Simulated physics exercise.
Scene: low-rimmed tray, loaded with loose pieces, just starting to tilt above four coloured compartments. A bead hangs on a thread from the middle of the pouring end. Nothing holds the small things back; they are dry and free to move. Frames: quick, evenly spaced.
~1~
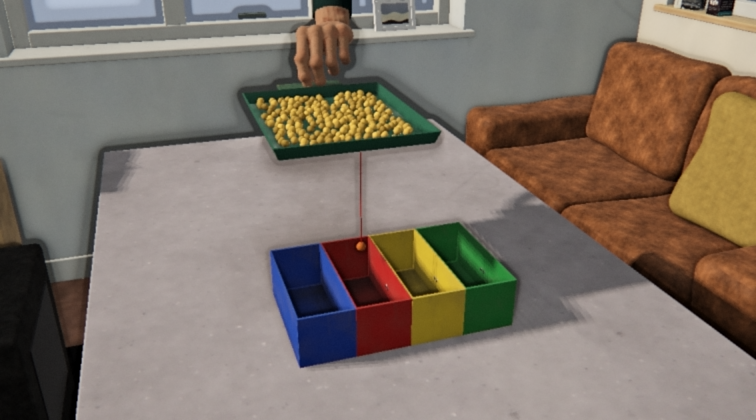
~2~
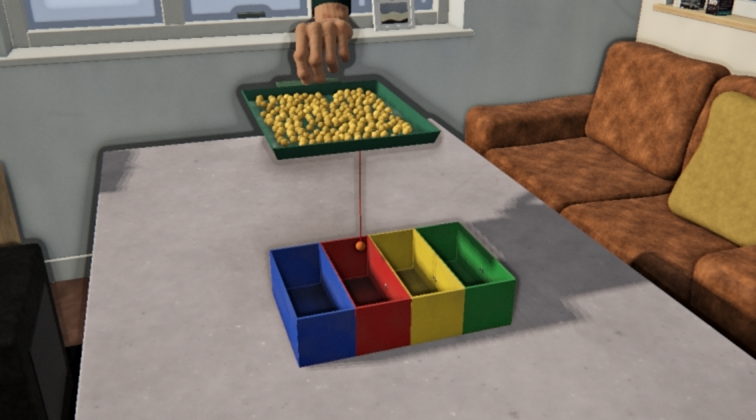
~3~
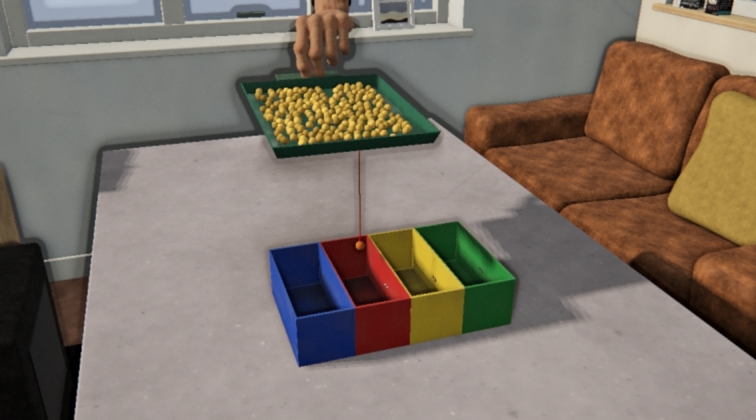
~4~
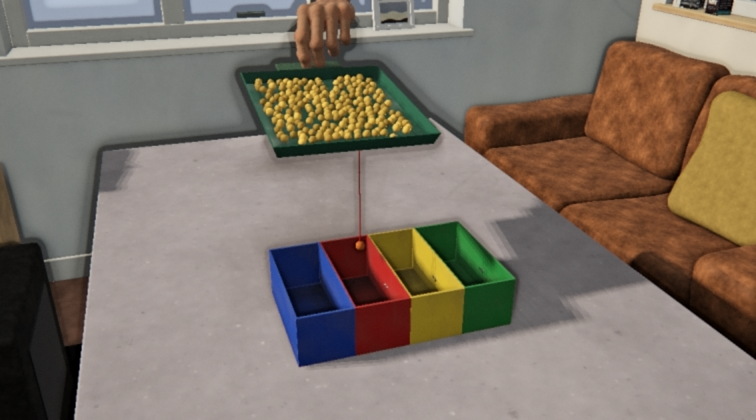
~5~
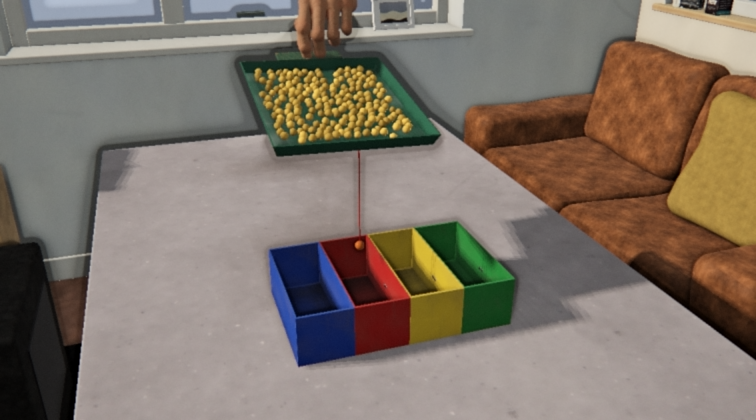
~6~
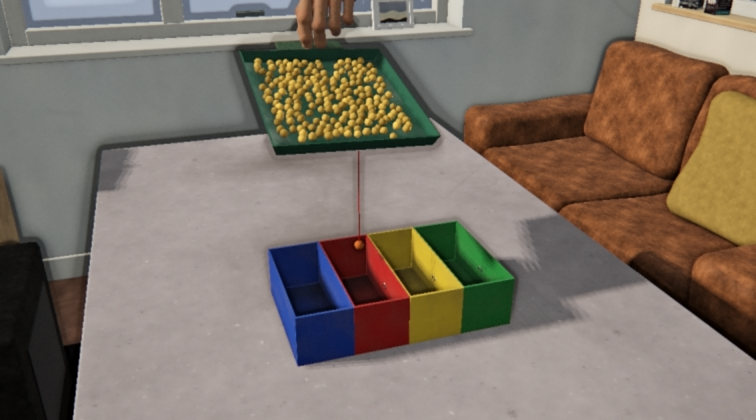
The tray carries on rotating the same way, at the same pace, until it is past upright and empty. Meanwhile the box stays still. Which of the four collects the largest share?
The yellow one.
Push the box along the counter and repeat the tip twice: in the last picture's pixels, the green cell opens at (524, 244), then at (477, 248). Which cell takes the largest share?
So the first one goes to the cell in red and the second to the yellow one.
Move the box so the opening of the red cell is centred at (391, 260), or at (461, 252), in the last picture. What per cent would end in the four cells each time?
First case around 90 %, second case around 60 %.
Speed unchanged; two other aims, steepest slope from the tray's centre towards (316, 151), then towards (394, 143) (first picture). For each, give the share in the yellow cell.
First case: 0 %; second case: 50 %.
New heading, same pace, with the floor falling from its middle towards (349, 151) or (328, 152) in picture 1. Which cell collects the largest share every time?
That blue cell first, the blue one second.
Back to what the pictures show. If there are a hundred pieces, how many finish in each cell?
Approximate shares in per cent - blue cell 10, red cell 30, yellow cell 40, green cell 20.
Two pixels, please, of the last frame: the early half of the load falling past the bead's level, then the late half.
(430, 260) first, (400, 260) later.
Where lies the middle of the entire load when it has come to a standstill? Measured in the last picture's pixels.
It settles centred around (416, 315).
Shortly afterwards, tray tipped steeply; all but a few on the tray; only a few falling or outside the box.
Next, tray tipped right over; near a quarter on the tray; near a quarter in the yellow cell; a little in the green cell; a little in the red cell; only a few in the blue cell; near a third falling or outside the box.
Some moments later, tray tipped past a quarter turn; near a third in the yellow cell; near a quarter in the red cell; near a quarter in the green cell; a little in the blue cell; only a few falling or outside the box.
In the end, tray tipped past a quarter turn; near a third in the yellow cell; near a quarter in the red cell; near a quarter in the green cell; a little in the blue cell; only a few outside the box.
